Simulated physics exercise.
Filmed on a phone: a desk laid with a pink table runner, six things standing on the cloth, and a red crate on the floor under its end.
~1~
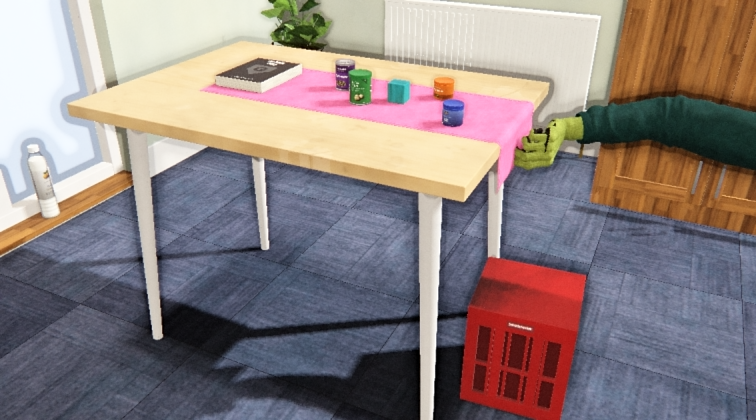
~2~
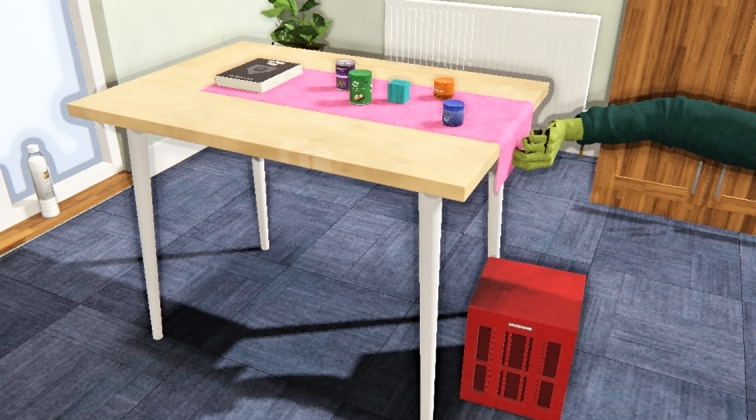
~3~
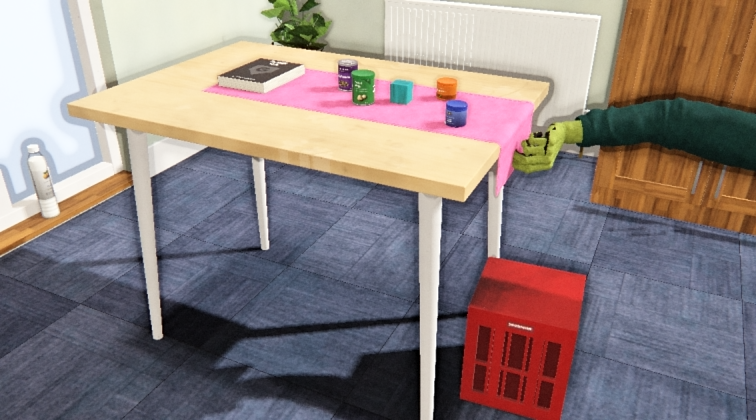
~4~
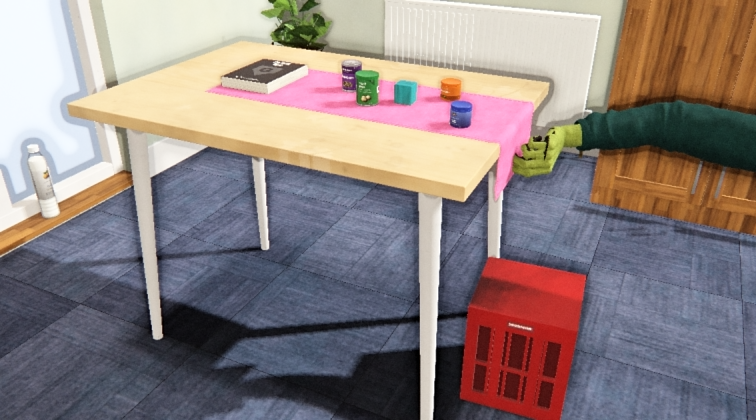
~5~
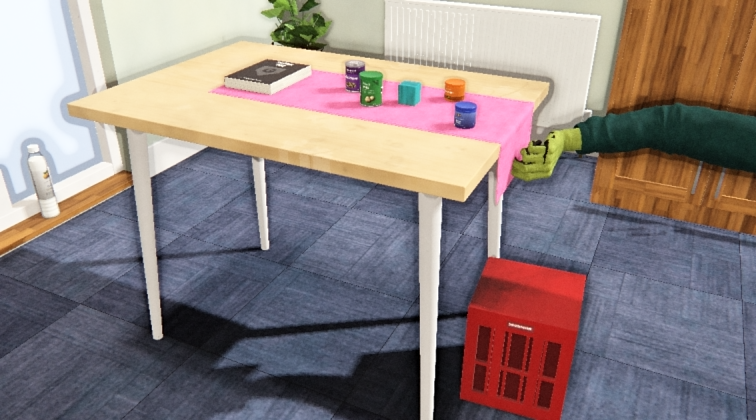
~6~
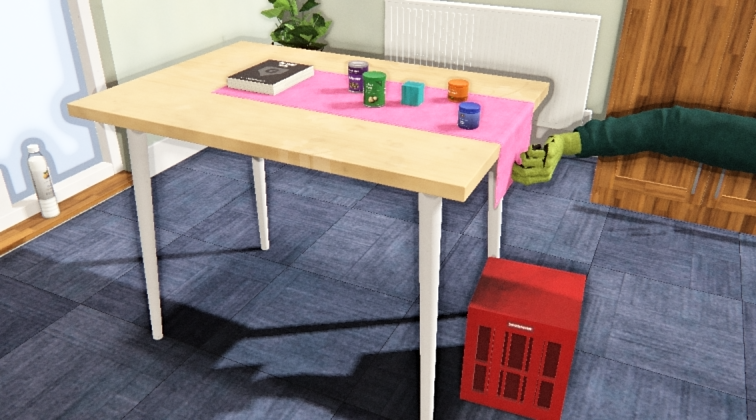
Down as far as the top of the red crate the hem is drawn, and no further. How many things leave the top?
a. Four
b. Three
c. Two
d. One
(b) Three.
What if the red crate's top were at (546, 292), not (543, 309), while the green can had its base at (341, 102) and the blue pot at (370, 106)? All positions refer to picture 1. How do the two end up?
The green can ends up still on top and the blue pot ends up still on top.
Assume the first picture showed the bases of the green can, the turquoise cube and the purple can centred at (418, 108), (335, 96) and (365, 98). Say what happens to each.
Start with the green can, which is lost; next the turquoise cube, which is kept; last the purple can, which is kept.
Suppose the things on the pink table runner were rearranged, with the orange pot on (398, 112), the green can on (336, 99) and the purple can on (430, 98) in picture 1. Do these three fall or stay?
For the orange pot it's falling, for the green can it's staying, for the purple can it's falling.
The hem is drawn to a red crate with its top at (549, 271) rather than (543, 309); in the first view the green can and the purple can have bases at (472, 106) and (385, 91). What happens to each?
In the end the green can is no longer on top and the purple can is still on top.
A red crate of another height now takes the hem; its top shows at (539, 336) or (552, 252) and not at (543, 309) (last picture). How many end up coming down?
Respectively 4 and 1.
Soon after, hem near (510, 210); all still up.
Then, hem near (506, 256); blue pot and orange pot gone.
At rest, hem on the crate; blue pot, orange pot and turquoise cube gone. The desk loses three.
